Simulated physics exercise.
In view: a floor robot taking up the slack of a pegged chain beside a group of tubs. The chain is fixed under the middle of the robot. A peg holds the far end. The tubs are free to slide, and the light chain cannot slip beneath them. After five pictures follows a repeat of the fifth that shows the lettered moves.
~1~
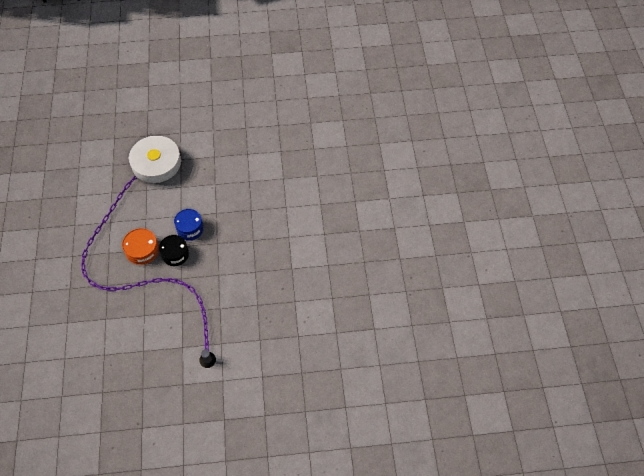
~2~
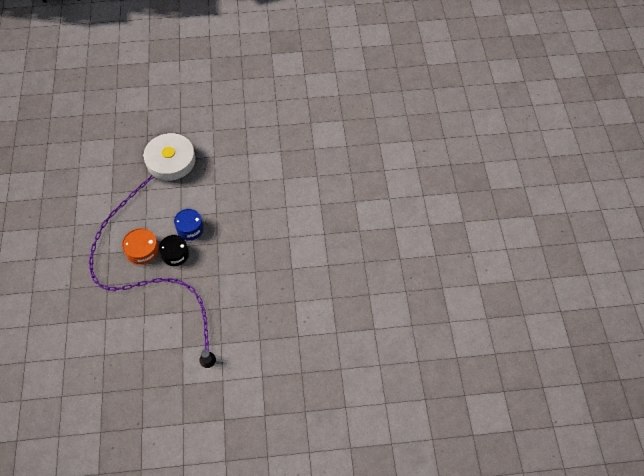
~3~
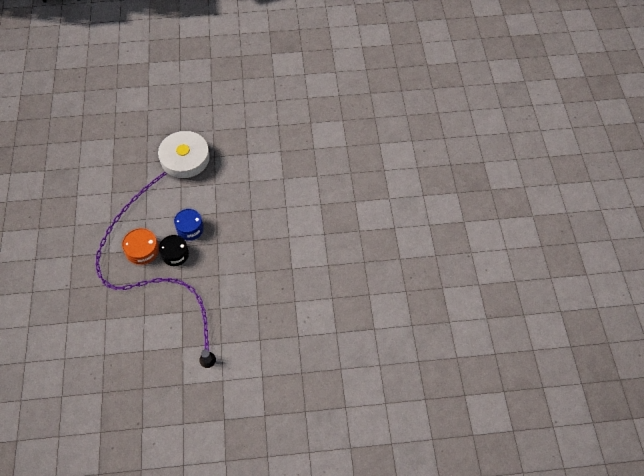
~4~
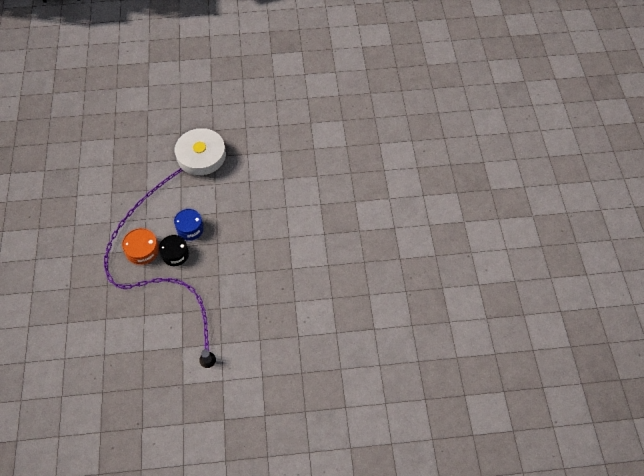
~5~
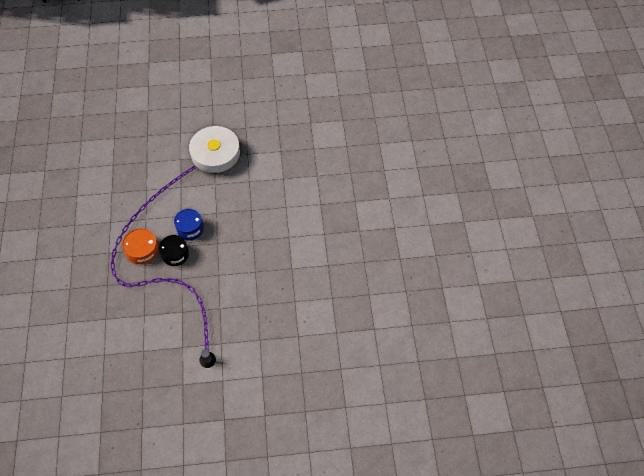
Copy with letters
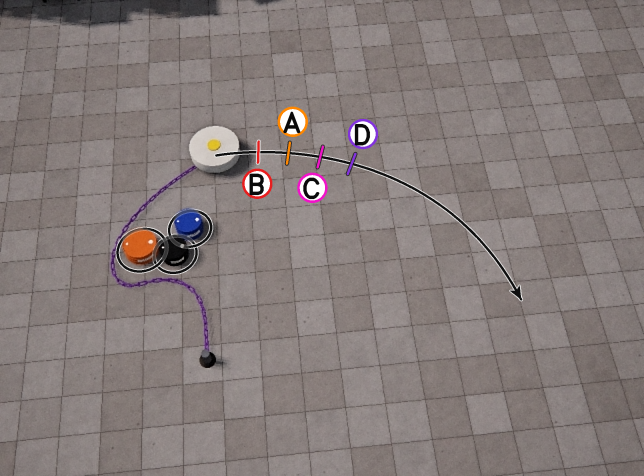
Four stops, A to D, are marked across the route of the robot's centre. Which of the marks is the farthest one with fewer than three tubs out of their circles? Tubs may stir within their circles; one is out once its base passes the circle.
It should halt at C.
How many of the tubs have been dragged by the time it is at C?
By then, two.
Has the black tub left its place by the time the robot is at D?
By then, yes.
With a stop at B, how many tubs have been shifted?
By then, none.
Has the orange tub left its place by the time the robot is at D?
Yes.
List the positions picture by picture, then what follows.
The first frame shows blue tub (189, 225); robot (156, 160); peg (207, 357).
The second frame shows robot (170, 158); orange tub (141, 247).
The third frame shows robot (184, 155); peg (207, 357).
The fourth frame shows robot (201, 153); orange tub (141, 247).
The fifth frame shows robot (215, 150); peg (207, 357); black tub (174, 251); orange tub (141, 247).
On the marked copy, A at (288, 153); B at (258, 152); C at (320, 157); D at (352, 164); the route from (216, 155) via (390, 177) to (521, 299).
Taking C. A third of the way, robot (252, 147).
Two thirds of the way, robot (288, 148); black tub (179, 251); orange tub (149, 247).
When it is over, robot (320, 152); black tub (198, 252); orange tub (168, 248); two over the rings.
As for the rest, A is within the limit but short; B is within the limit but short; D has three over the rings.
